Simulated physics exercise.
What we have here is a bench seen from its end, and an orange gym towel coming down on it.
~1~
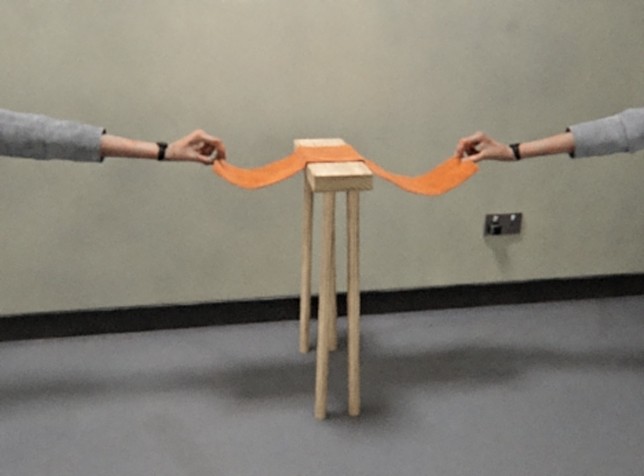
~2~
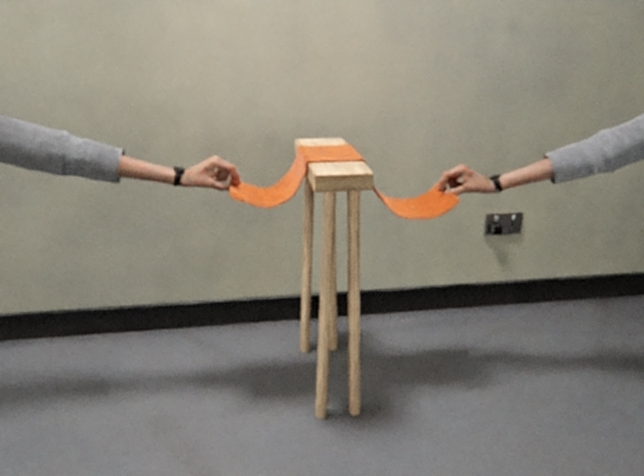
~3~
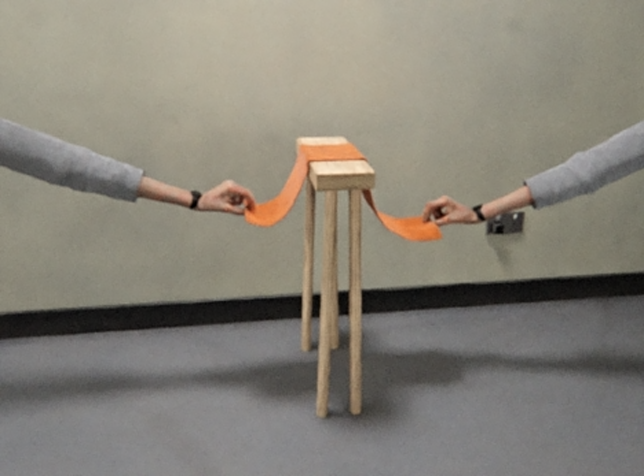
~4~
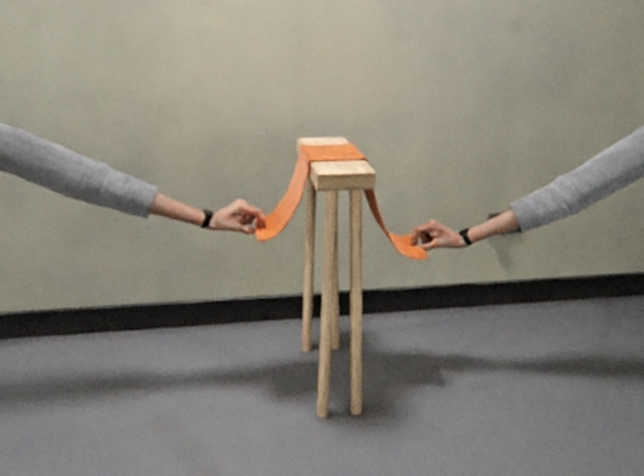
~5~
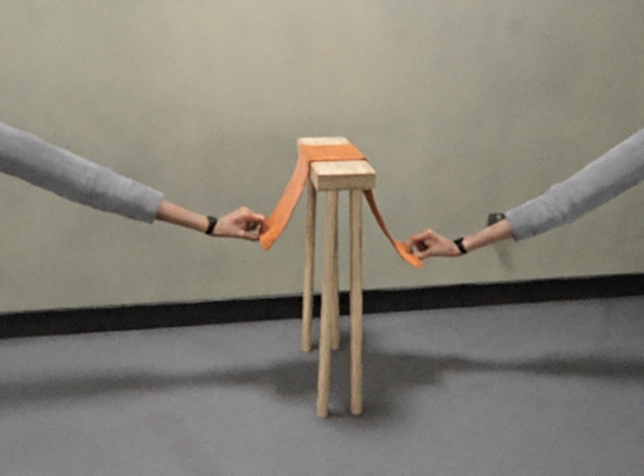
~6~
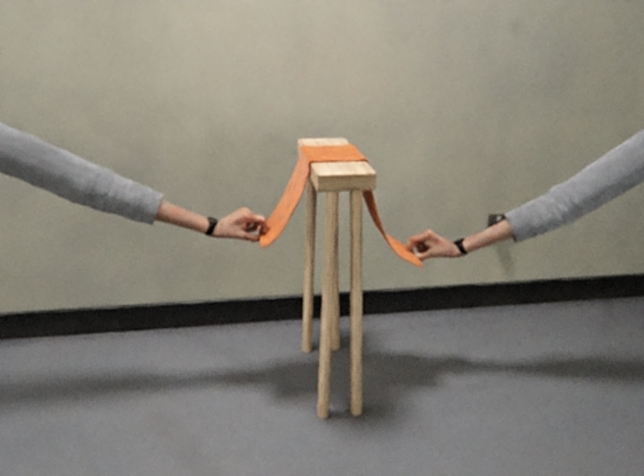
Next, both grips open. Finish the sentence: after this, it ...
After this, it remains in place.
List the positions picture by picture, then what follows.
Left end (217, 174); right end (476, 171); top of the bench (344, 178), in the first picture.
Left end (234, 199); right end (457, 204), in the second picture.
Left end (250, 223); right end (438, 239); top of the bench (346, 177), in the third picture.
Left end (262, 240); right end (424, 258), in the fourth picture.
Left end (269, 248); right end (419, 267), in the fifth picture.
Left end (266, 246); right end (420, 266); both sides about alike, in the sixth picture.
Then, 0.40 s later than the last view, gym towel hanging on both sides, left end near (330, 243), right end near (343, 279).
Then, 1.02 s later than the last view, gym towel hanging on both sides, left end near (292, 248), right end near (382, 275).
Then, 1.86 s later than the last view, gym towel hanging on both sides, left end near (295, 248), right end near (362, 279).
Finally, gym towel hanging on both sides, left end near (295, 248), right end near (343, 280). The orange gym towel keeps its place.
